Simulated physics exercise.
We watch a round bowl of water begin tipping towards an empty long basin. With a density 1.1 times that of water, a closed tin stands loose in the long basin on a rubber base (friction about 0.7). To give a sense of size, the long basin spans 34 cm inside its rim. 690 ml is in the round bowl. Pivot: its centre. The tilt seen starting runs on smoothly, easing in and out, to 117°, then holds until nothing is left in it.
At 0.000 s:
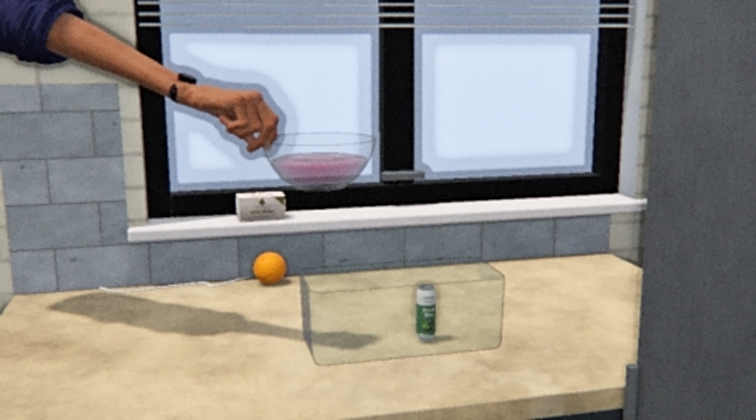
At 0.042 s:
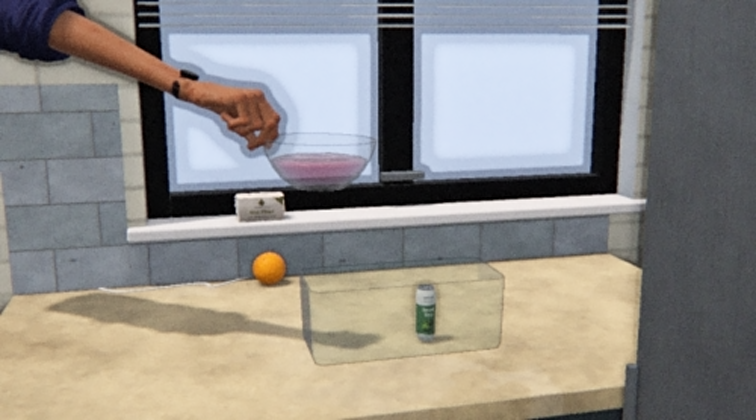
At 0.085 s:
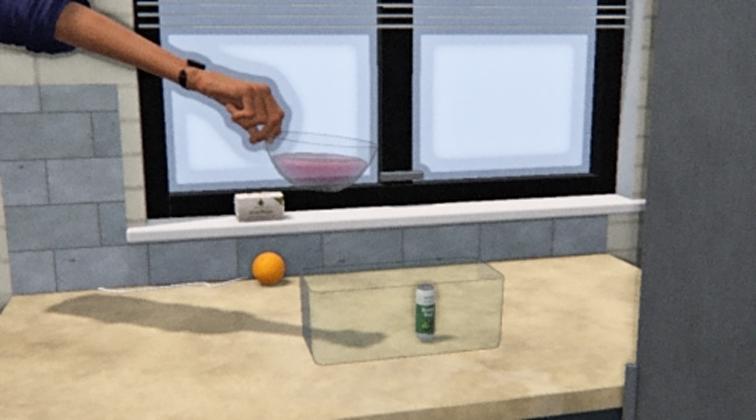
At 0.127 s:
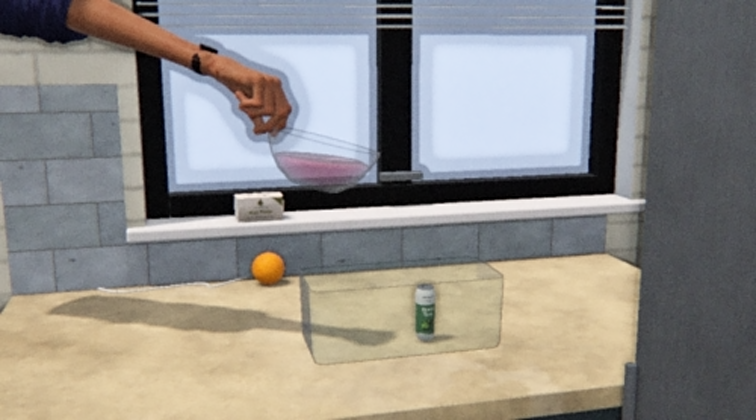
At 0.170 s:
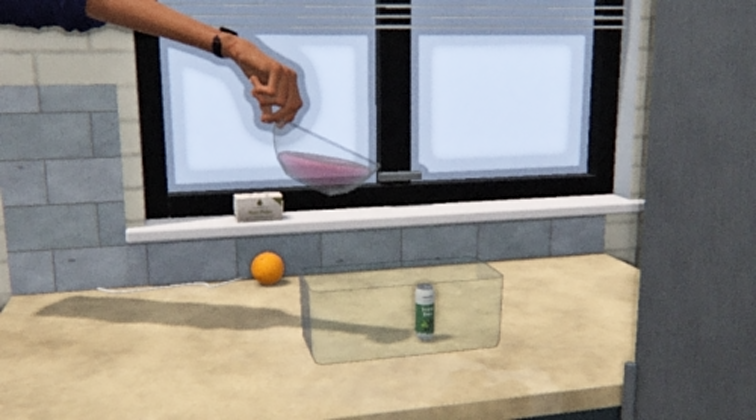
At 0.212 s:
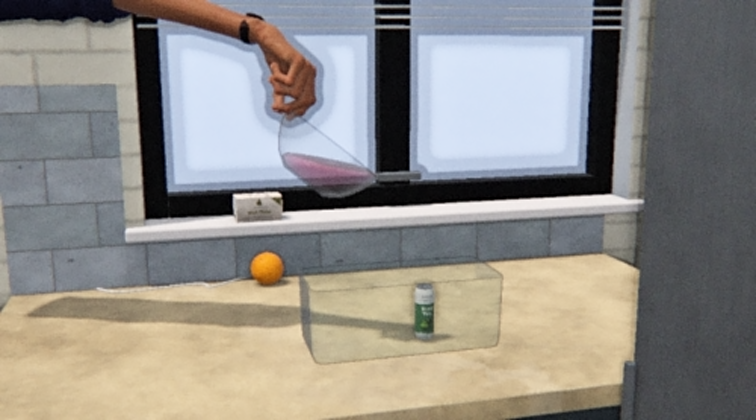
On a kitchen counter, a hand steadily tilts a glass bowl of pink liquid rightward.
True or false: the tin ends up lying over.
True.
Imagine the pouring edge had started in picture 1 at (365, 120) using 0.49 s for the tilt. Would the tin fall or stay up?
Result: Tin upright.
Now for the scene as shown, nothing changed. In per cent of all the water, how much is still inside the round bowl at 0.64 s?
Roughly 0 percent remains.
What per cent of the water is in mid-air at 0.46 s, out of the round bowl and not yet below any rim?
56 per cent.
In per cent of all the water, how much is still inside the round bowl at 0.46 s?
Roughly 1 percent.
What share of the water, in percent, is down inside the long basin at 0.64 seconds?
Some 96 percent.
After 0.46 s the tilt is 111° and 1 per cent is still to pour; the tin stands where it began.
After 0.64 s the tilt is 117° and 0 per cent is still to pour; the tin leans 20°.
After 0.83 s the tilt is 117° and 0 per cent is still to pour; the tin leans 20°.
After 1.04 s the tilt is 117° and 0 per cent is still to pour; the tin leans 22°.
In the end the tin lies on its side.
